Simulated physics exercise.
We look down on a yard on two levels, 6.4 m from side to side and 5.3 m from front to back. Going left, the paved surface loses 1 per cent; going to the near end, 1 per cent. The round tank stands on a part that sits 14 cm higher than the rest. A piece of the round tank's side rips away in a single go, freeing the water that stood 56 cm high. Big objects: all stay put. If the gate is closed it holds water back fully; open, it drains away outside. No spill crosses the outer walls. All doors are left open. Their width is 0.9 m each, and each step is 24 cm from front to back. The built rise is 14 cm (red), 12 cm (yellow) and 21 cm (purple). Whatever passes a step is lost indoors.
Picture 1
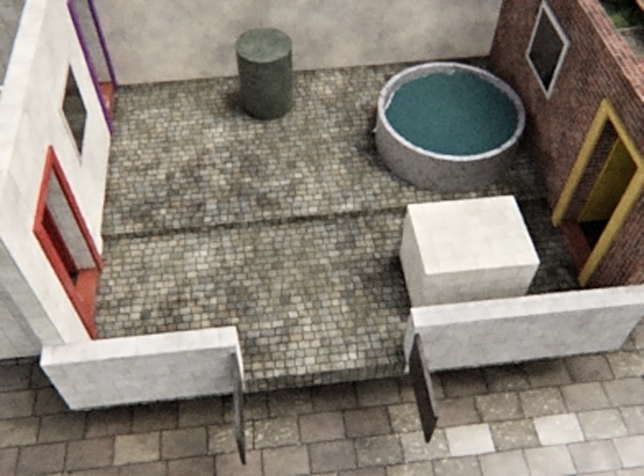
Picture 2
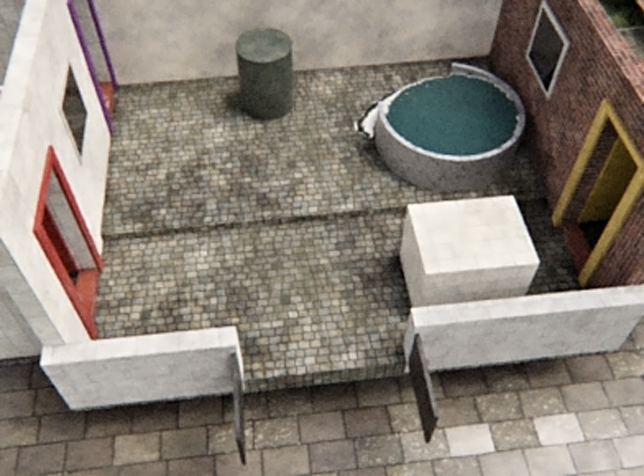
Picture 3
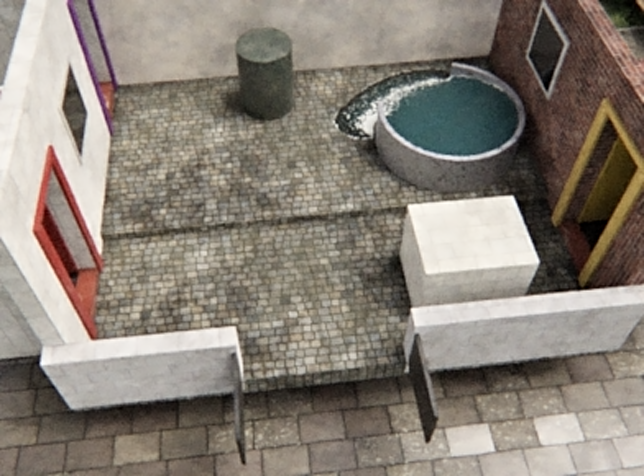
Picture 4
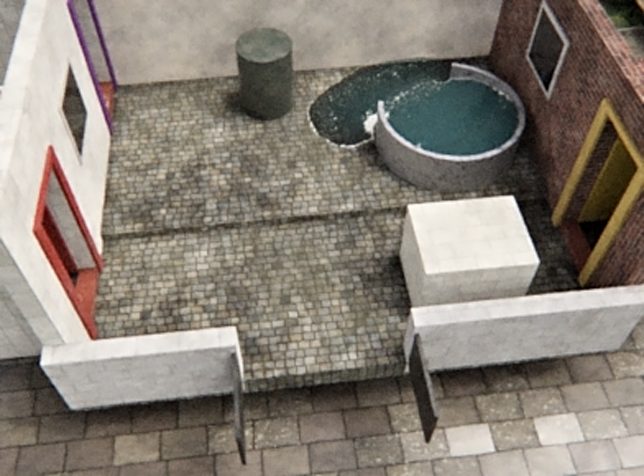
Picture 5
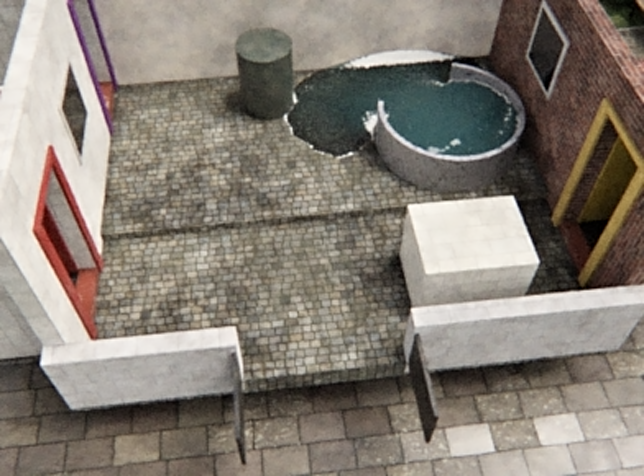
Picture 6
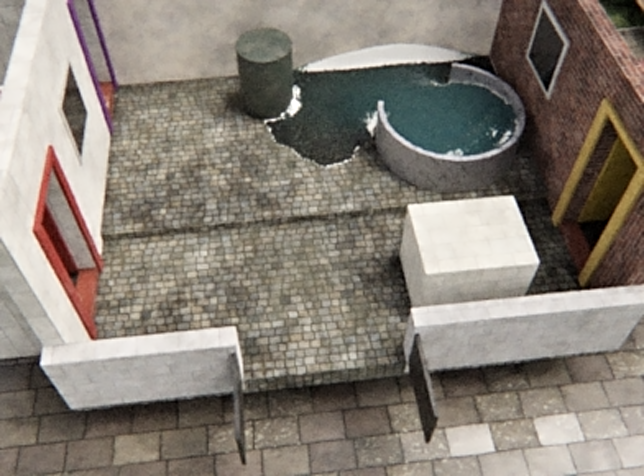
Water bursting through a gap in the far side of a round tank, spreading across paving to a dark green cylinder.
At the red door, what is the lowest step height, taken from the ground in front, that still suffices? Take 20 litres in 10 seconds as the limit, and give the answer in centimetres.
Roughly 9.5 cm above the ground.
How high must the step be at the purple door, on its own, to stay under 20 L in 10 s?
The purple door needs around 18 cm.
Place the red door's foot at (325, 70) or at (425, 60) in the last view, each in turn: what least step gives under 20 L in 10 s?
First place around 23 cm, second around 22 cm.
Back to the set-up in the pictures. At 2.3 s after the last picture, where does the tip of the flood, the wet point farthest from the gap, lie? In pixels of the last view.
Around pixel (103, 248).
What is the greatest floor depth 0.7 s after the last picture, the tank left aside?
Max depth: Around 38 cm.
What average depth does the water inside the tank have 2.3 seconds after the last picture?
Near 16 cm, averaged.
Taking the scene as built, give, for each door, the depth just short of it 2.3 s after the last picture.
Red door 0 cm, yellow door 0 cm, purple door 22 cm.
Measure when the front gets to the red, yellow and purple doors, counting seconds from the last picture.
Red: 2.6 s; yellow: 2.4 s; purple: 1.1 s.
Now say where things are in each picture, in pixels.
In the first frame, still water, 56 cm deep, in the round tank at (450, 112); the red door at (74, 256) is dry.
In the second frame, water pours out on the far side and has run 0.3 m, to (361, 124); about 7 cm deep outside, 56 cm at the back.
In the third frame, water pours out on the far side and has run 0.7 m, to (340, 118); about 8 cm deep outside, 56 cm at the back.
In the fourth frame, the gap is on the far side, the front 1.1 m out at (319, 102); the back of the round tank holds 56 cm.
In the fifth frame, the front is at (295, 92), 1.6 m from the gap on the far side; 3.8 m2 of floor is wet, 55 cm left at the back.
In the sixth frame, the gap is on the far side, the front 2.1 m out at a hidden place; the back of the round tank holds 50 cm; 3.7 m in a straight line remain to the red door at (74, 256).
Then, 0.7 s after the last picture water covers 20 % of the floor, deepest (38 cm) near (383, 66); it has not reached the red door.
Then, 2.3 s after the last picture water covers 50 % of the floor, deepest (26 cm) near (290, 88); it has not reached the red door.
Then, 9.3 s after the last picture water covers 90 % of the floor, deepest (12 cm) near (90, 379); 11 cm at the red door, 1 litre in over its 14 cm step.
At the red door as built, the water peaked near 15 cm, 6.5 s after the last picture.
With a step of 8.5 cm, 30 litres would have come in within the 10 s; with 11.5 cm, 7 litres. So under 20 litres takes about 9.5 cm.
